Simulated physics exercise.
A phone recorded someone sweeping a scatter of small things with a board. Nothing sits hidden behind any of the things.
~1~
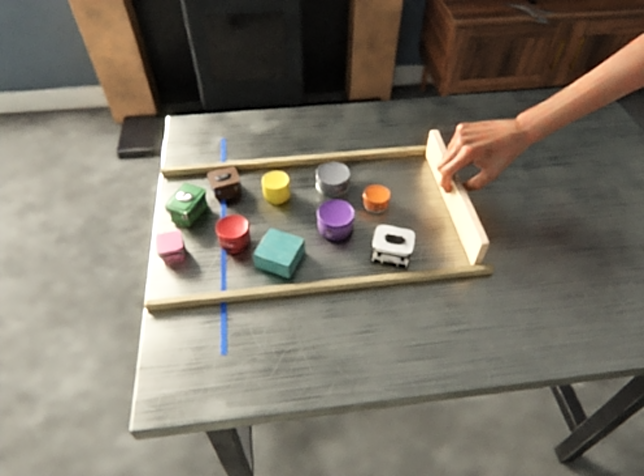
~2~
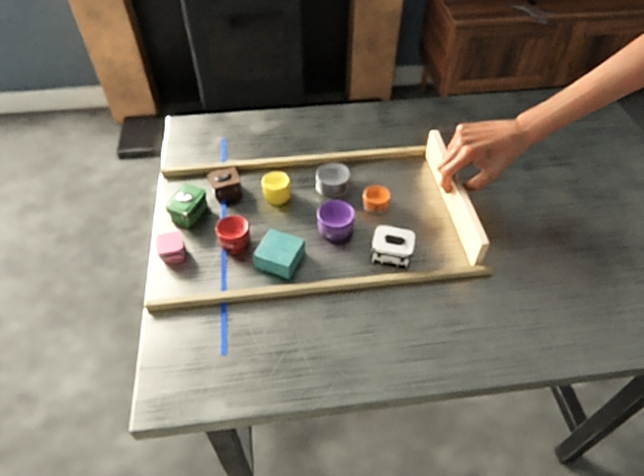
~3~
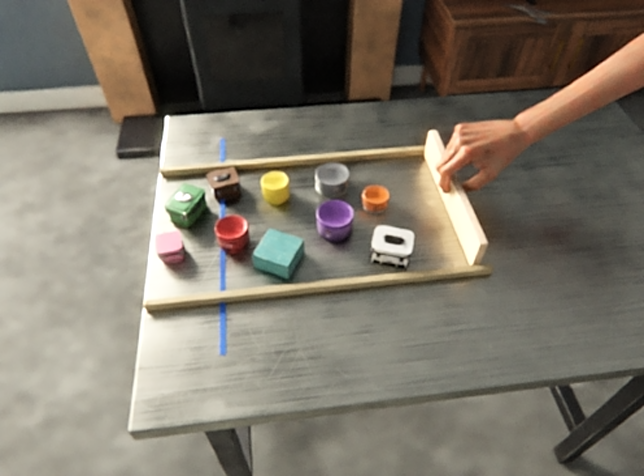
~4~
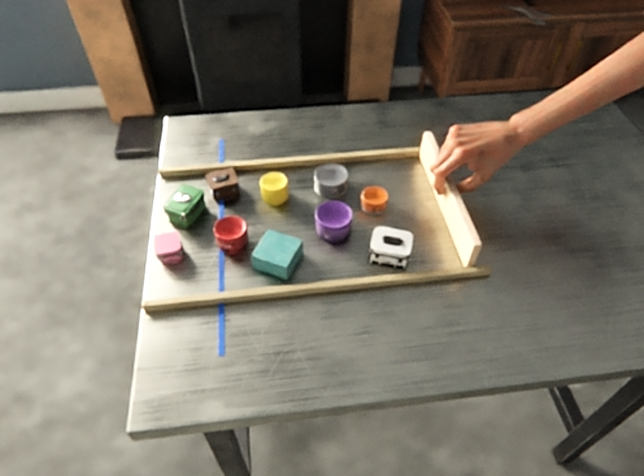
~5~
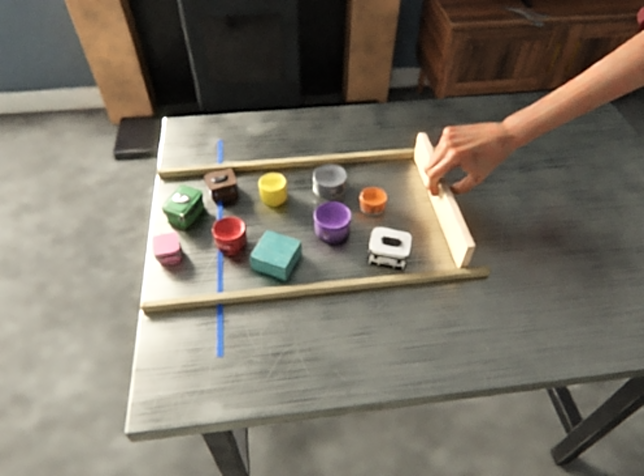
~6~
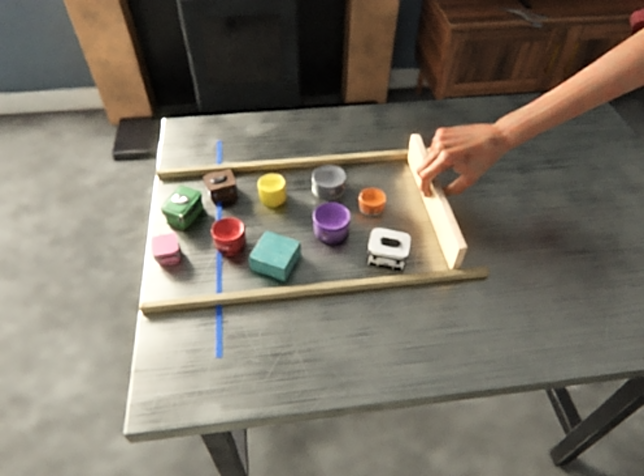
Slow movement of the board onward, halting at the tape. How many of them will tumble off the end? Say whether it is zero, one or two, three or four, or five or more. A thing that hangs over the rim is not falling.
I expect that one or two fall off.
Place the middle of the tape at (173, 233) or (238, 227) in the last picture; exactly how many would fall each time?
The counts: 6 and 0.
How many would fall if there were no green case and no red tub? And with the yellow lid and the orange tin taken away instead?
1 in the first case, 1 in the second.
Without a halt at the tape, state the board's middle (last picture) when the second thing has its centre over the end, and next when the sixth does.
At (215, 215) for the second, at (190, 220) for the sixth.
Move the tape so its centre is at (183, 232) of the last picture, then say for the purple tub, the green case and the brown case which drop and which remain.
The purple tub? It is safe. The green case? It does not stay. The brown case? It does not stay.
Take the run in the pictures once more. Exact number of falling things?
1.
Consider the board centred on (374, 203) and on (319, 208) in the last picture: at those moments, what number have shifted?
The counts are 2 and 6.
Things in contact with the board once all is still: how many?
The count in contact is 4.
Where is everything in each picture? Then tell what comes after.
The first frame shows pink case (171, 247); green case (188, 205); brown case (225, 184); board (454, 193); tape (223, 227).
The second frame shows green case (188, 206); white case (393, 247).
The third frame shows brown case (224, 184); purple tub (335, 221).
The fourth frame shows pink case (169, 249); turquoise block (278, 254).
The fifth frame shows green case (184, 207); yellow lid (273, 190).
The sixth frame shows pink case (167, 250); green case (183, 208); brown case (221, 186); board (434, 197); tape (219, 229).
Early on, none off yet; pink case at rest near (167, 250); green case at rest near (183, 208); brown case at rest near (221, 186).
A while later, none off yet; pink case moving near (163, 250); green case moving near (180, 206); brown case travelled about its own width near (202, 185).
Finally, the number that fall off is one or two; lost, pink case.
